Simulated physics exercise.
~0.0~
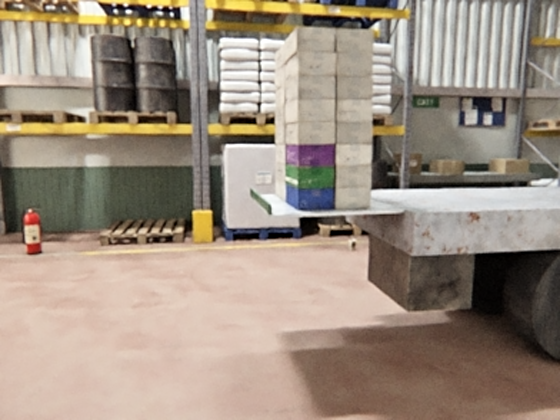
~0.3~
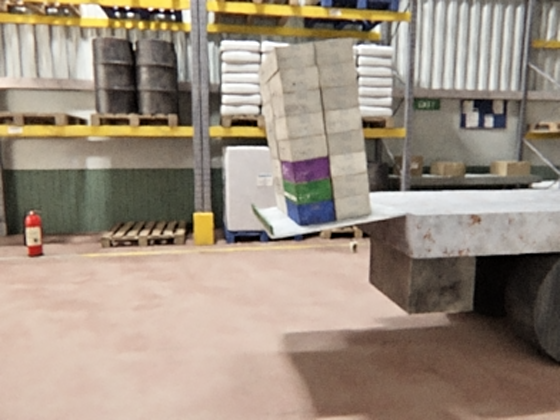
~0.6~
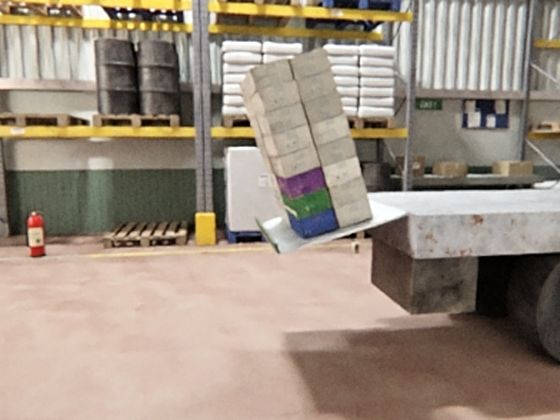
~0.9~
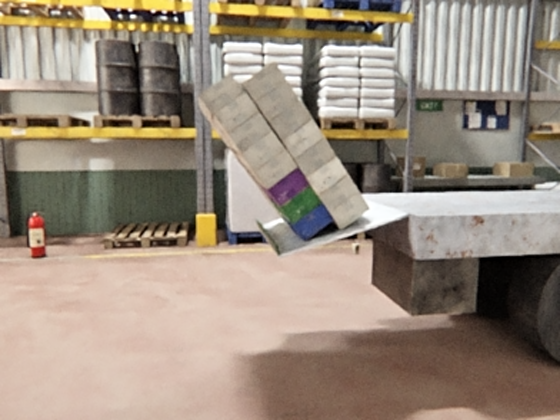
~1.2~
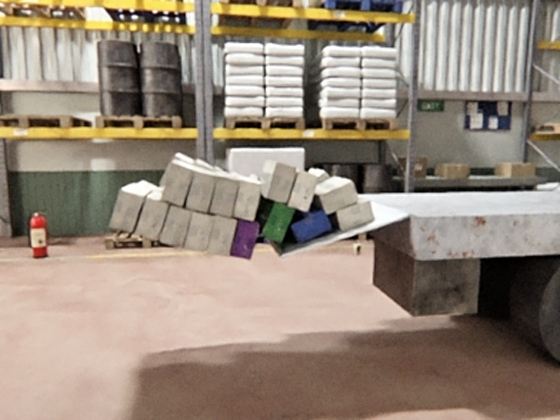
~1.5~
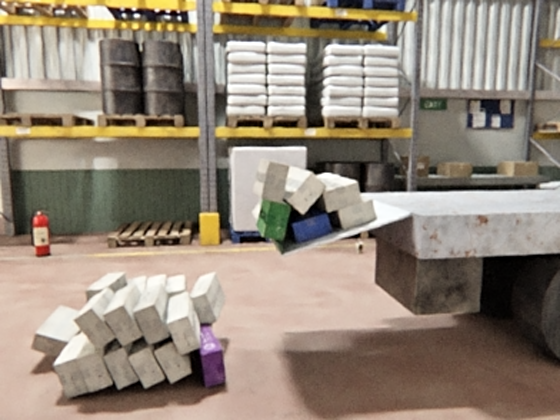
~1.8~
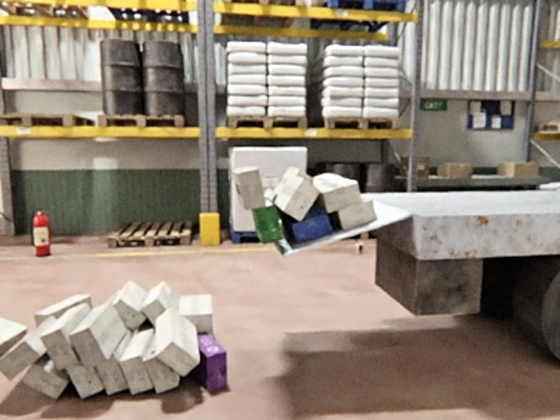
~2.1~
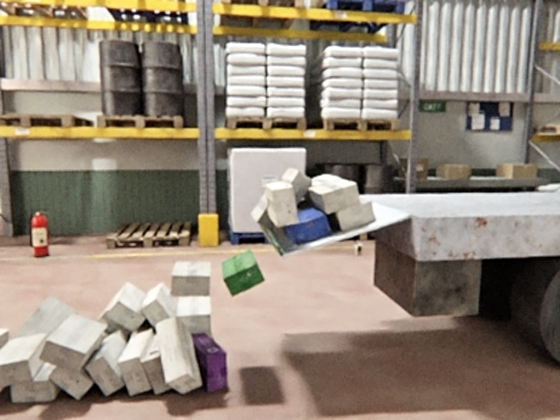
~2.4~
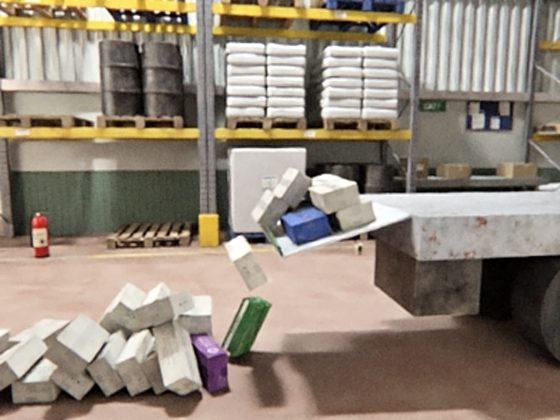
A tall stack of pale grey boxes, with a purple, a green and a blue one near its base, stands on a flap at the back of a flat-bed on the right of a warehouse, seen from the side by a slightly swaying camera. Shelves with dark drums and white sacks line the back wall. The flap tips down to the left, and the stack leans with it, then topples and breaks apart over the lipped edge. Most boxes, including the purple one, drop into a heap on the floor. The green box tumbles off later, followed by a grey one, while the blue box and a few grey ones stay on the sloping flap.
